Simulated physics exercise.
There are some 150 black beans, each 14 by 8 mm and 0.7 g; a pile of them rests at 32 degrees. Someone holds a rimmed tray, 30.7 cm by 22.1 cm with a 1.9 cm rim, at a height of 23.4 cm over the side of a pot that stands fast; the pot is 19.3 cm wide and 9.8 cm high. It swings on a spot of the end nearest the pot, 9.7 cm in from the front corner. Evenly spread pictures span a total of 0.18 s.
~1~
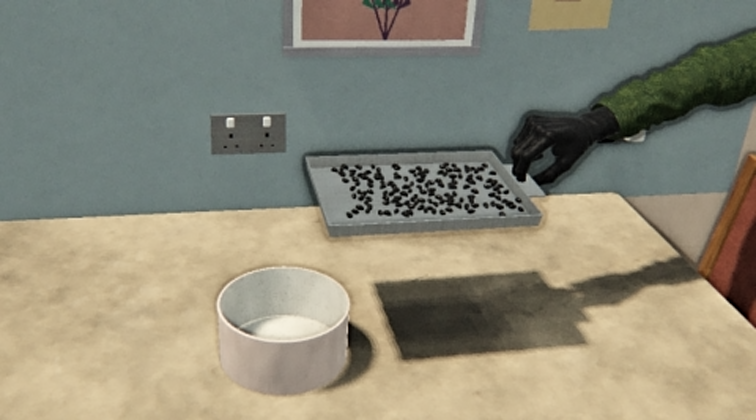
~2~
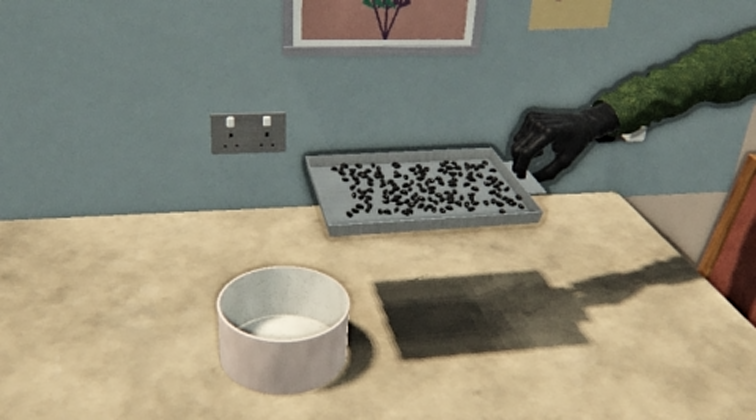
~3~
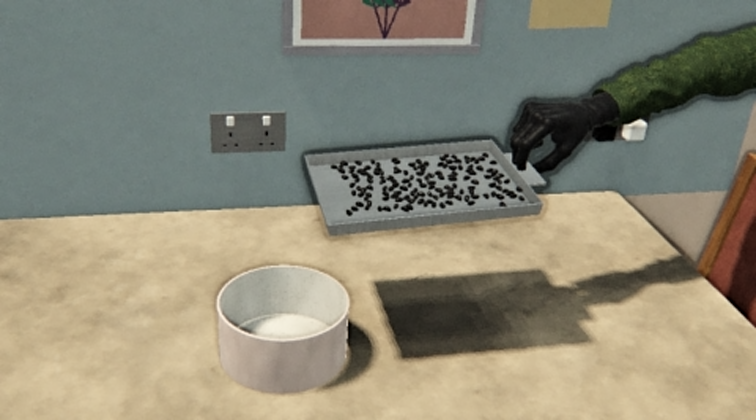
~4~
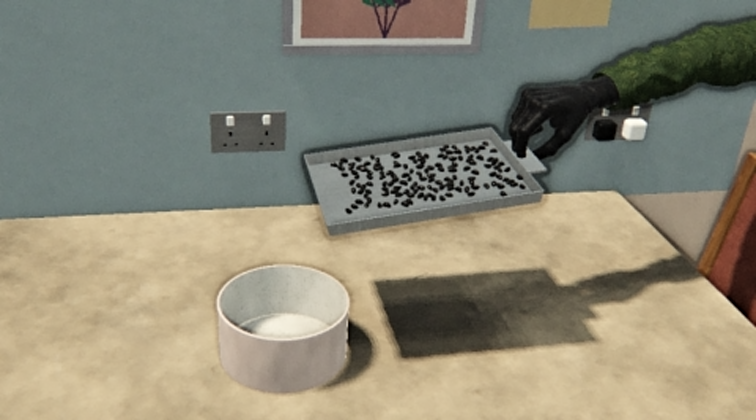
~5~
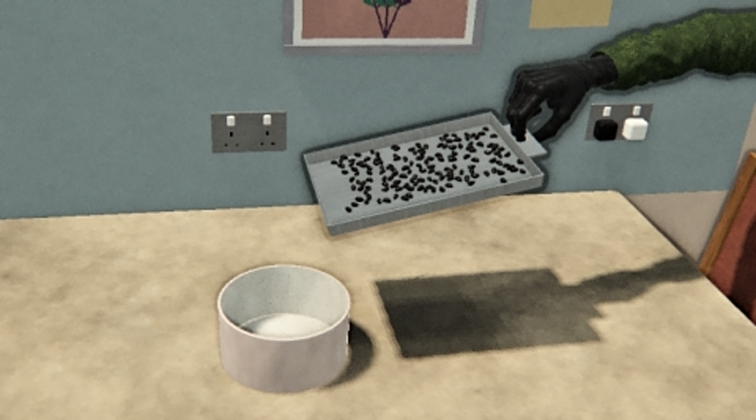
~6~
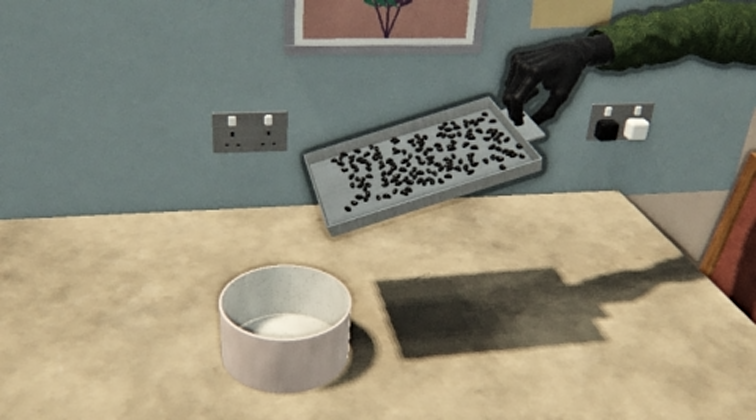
A gloved hand gradually raises the right end of a gray tray of black beans.
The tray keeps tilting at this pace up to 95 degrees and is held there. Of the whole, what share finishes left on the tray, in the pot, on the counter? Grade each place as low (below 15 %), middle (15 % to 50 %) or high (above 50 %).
Tray - low; pot - high; counter - middle.
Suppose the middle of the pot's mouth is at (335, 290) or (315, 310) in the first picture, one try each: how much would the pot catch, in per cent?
Spot one: Some 25 per cent; spot two: Some 40 per cent.
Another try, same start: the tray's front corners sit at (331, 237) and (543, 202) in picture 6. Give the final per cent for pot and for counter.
Pot 55, counter 45.
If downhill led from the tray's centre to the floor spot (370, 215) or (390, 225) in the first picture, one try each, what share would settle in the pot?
Approximately 95 percent, then 70 percent.
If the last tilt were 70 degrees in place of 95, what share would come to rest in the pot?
45 %.
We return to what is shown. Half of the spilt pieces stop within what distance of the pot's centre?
26 cm.
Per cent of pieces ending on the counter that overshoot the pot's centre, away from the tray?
Around 80 in a hundred.
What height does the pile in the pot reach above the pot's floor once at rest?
About 1.5 centimetres.
Then, 0.28 s after the last picture, tilt 55 degrees; the tray holds 100 %, the pot 0 %.
Then, 0.47 s after the last picture, tilt 82 degrees; the tray holds 70 %, the pot 0 %.
Then, 0.78 s after the last picture, tilt 95 degrees; the tray holds 15 %, the pot 55 %.
In the end, tray 5 %, pot 70 %, counter 25 %.
